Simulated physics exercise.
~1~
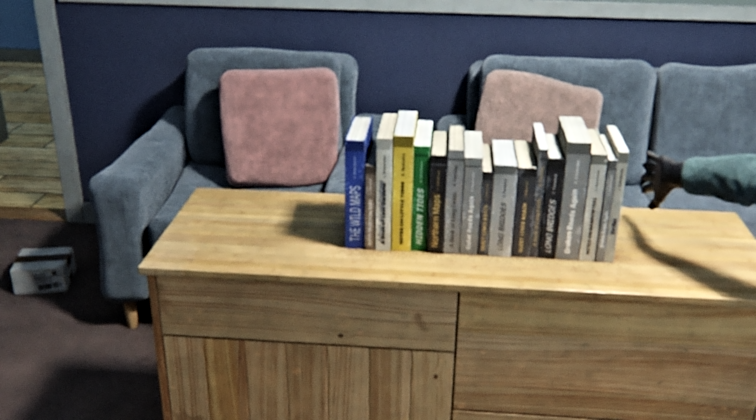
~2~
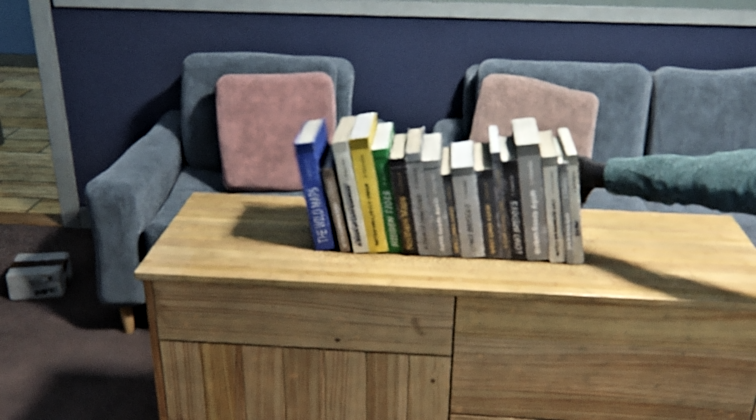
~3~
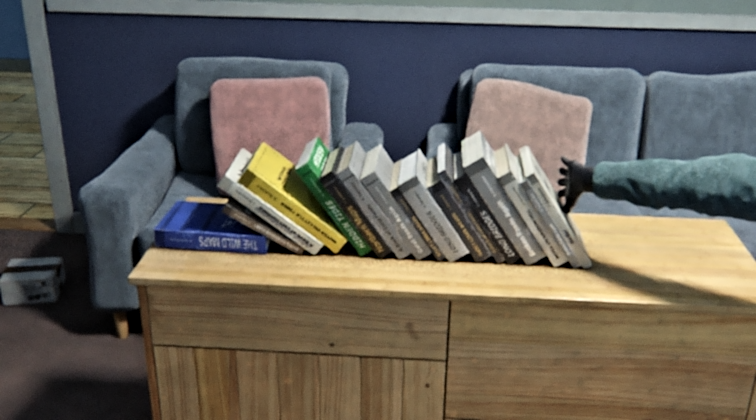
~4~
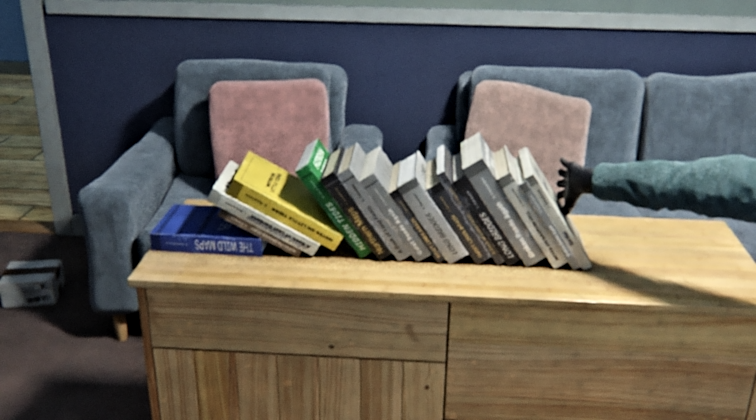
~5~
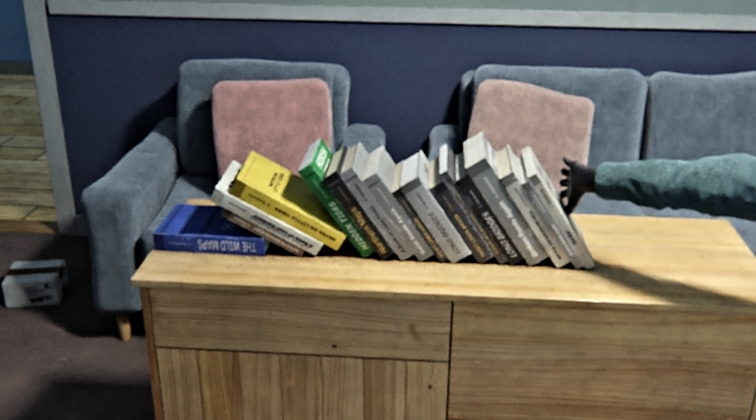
At the start, a row of books stands upright on a wooden worktop in front of a grey sofa with pink cushions, while a gloved hand in a green sleeve reaches in from the right. The hand pushes the right end of the row, and the books slide and tilt to the left. The blue book at the left end topples onto its side, and the yellow and green books lean over behind it with the rest. The yellow book sinks a little lower. At the end, the blue book lies flat near the left edge, still on top, and the others rest slanted.
